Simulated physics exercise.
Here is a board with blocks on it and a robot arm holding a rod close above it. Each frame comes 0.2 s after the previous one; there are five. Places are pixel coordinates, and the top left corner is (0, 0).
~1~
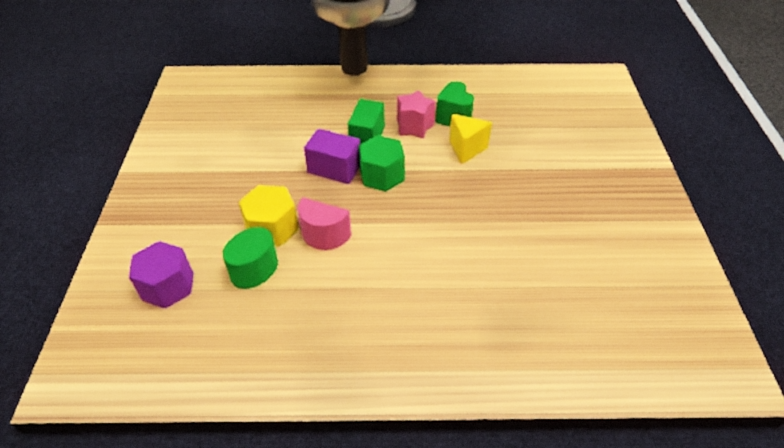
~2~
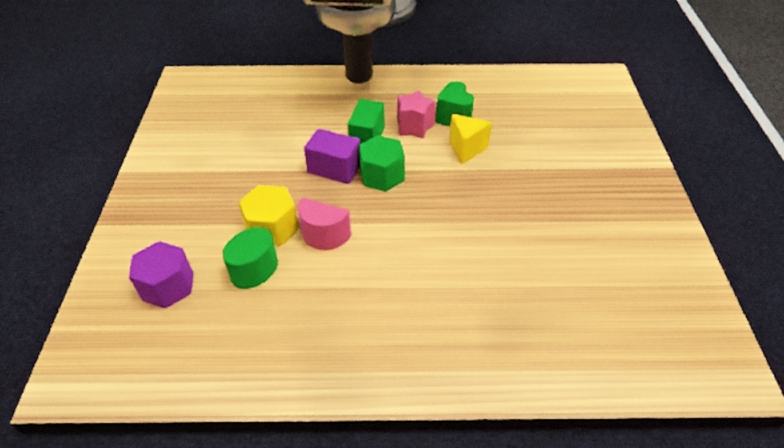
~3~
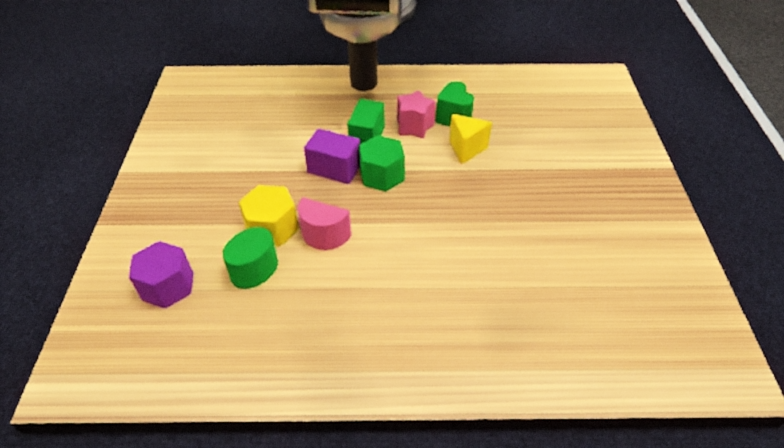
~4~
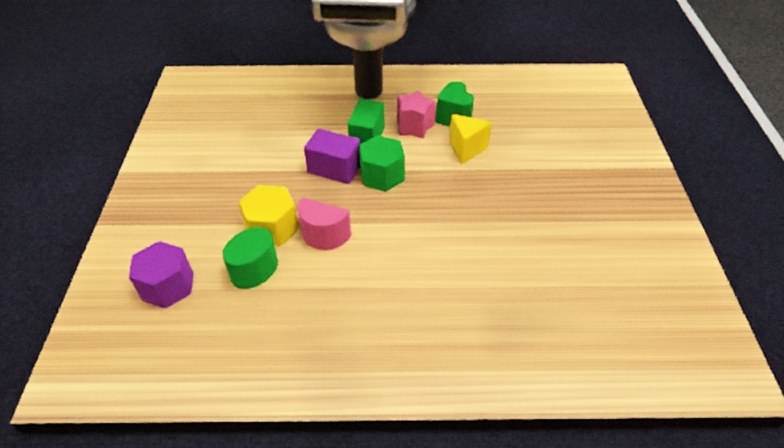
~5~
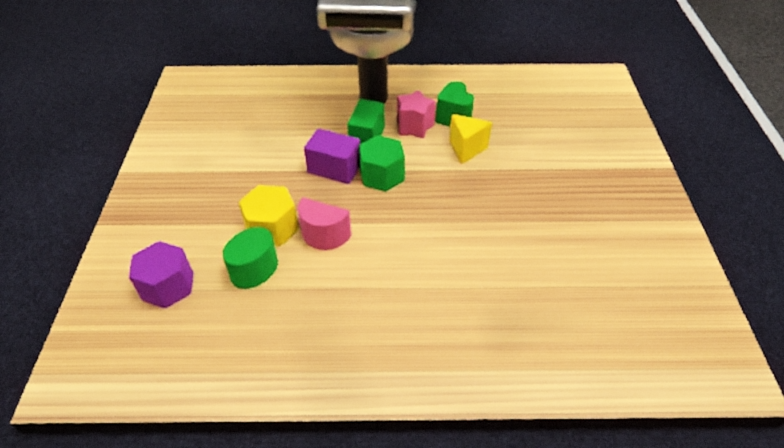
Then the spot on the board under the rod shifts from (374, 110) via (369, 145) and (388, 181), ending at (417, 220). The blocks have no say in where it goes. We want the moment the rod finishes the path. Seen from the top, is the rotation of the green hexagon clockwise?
No, that is not what happens.
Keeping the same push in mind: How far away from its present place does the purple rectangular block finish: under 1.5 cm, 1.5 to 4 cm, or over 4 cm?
It will fall in the middle band, 1.5 to 4 cm.
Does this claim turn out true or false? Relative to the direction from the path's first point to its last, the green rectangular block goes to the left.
My answer: False.
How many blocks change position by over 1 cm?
My prediction: No fewer than three blocks.
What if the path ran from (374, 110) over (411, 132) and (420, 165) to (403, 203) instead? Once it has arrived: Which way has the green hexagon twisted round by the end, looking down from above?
Rotates clockwise.
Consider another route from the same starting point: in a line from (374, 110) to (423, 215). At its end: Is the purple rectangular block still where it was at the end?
I'd say no.
What follows on the original path. One third of the way, rod (369, 133); purple rectangular block (317, 156), turned 35° clockwise; green rectangular block (358, 144); green hexagon (387, 159), turned 25° anticlockwise.
Two thirds of the way, rod (388, 170); purple rectangular block (309, 161), turned 65° clockwise; green rectangular block (354, 172), turned 45° clockwise; green hexagon (409, 181), turned 30° anticlockwise.
At the end, rod (417, 209); purple rectangular block (309, 161), turned 65° clockwise; green rectangular block (354, 173), turned 50° clockwise; green hexagon (449, 217), turned 55° anticlockwise; pink star-shaped block unmoved.
